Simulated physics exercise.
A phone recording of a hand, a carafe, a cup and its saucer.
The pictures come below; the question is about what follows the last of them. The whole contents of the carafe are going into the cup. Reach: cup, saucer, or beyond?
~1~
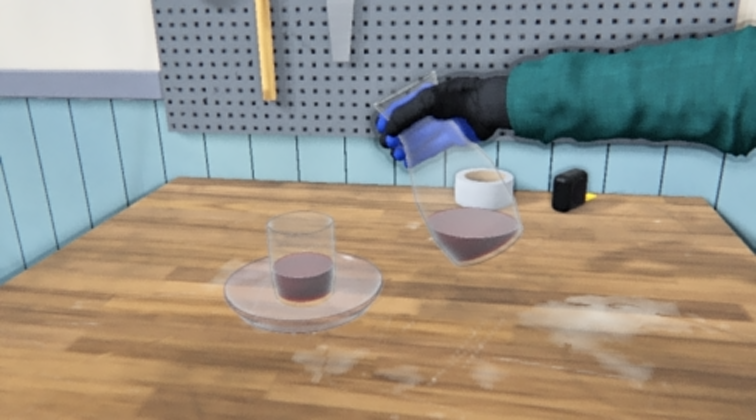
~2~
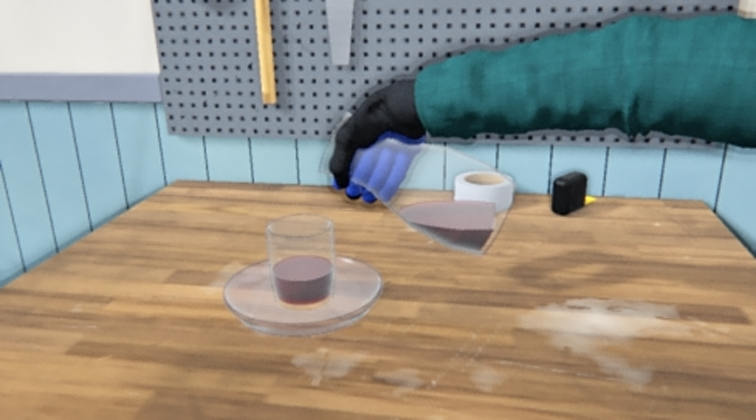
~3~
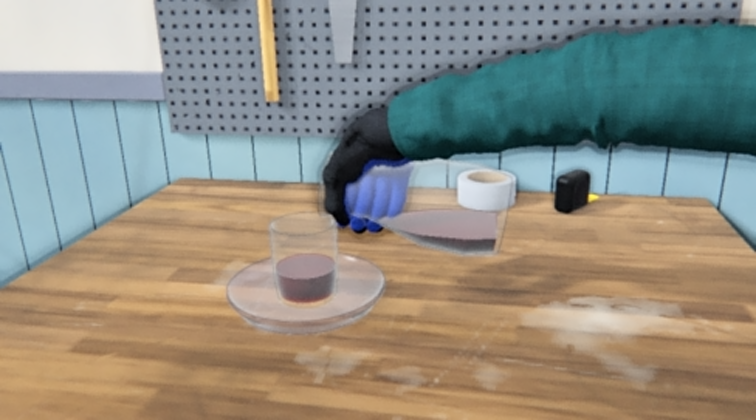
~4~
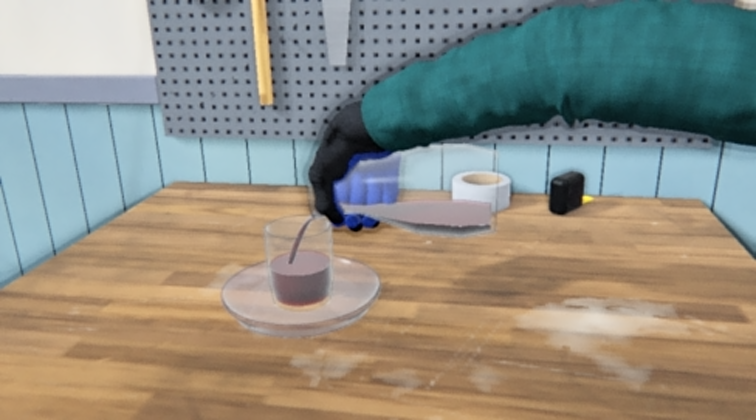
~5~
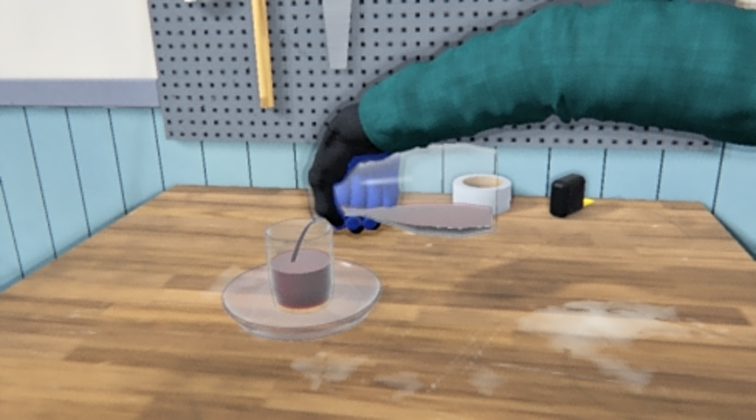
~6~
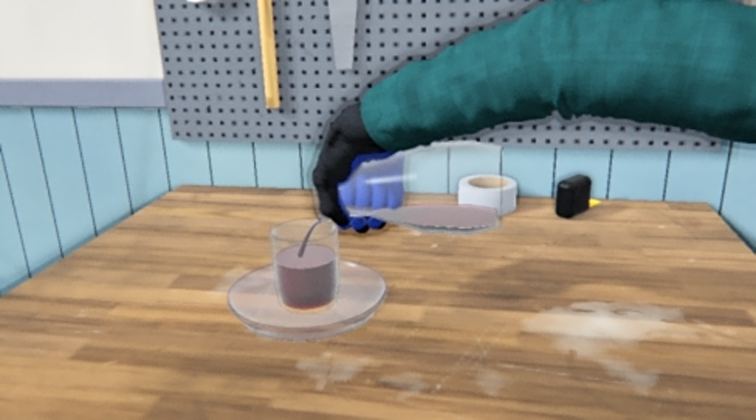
Cup.
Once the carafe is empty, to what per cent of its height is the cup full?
About 80 per cent.
Soon after, the cup is about three quarters full; the saucer is dry.
In the end, the cup is about three quarters full; the saucer is dry.
